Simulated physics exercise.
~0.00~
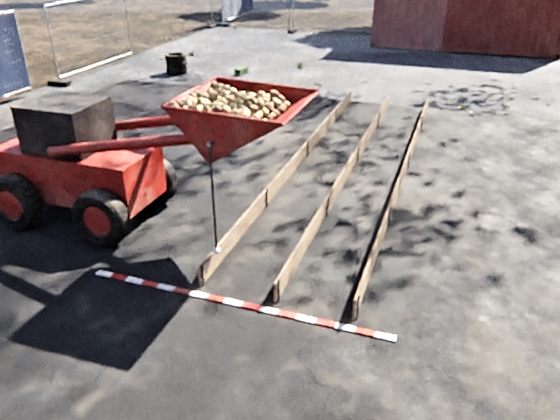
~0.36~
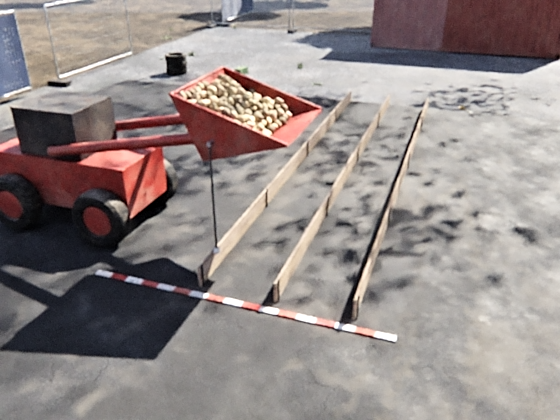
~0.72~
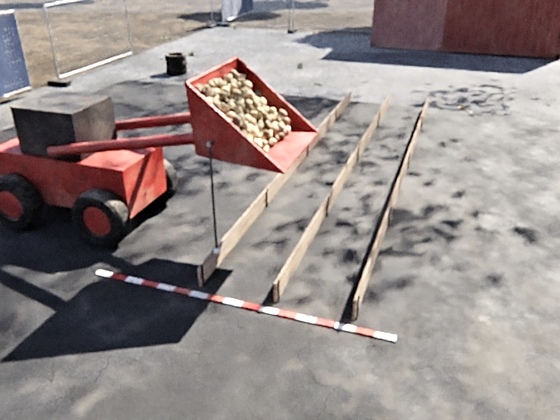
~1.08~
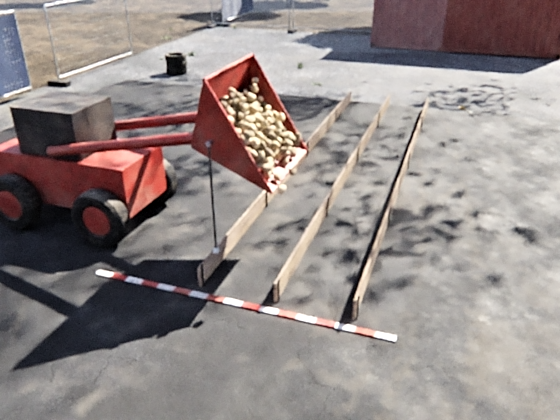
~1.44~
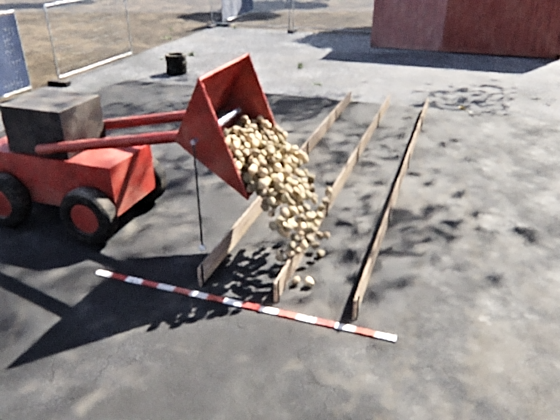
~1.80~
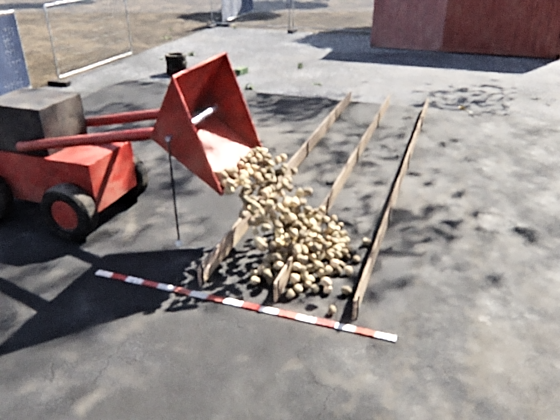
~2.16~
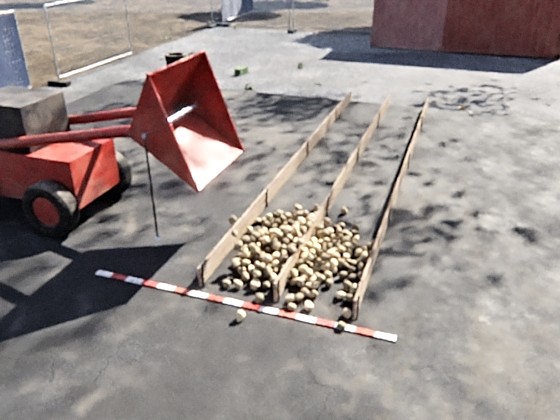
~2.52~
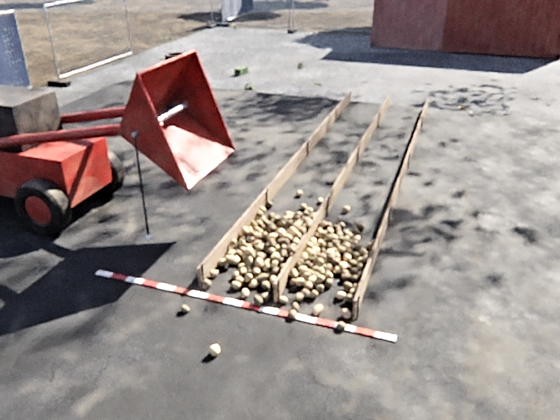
A red loader tipped its bucket of pale, rounded stones forward until they poured down between three long wooden boards, then backed away to the left, leaving the emptied bucket tilted and the stones heaped in both bays, with a few strays outside.
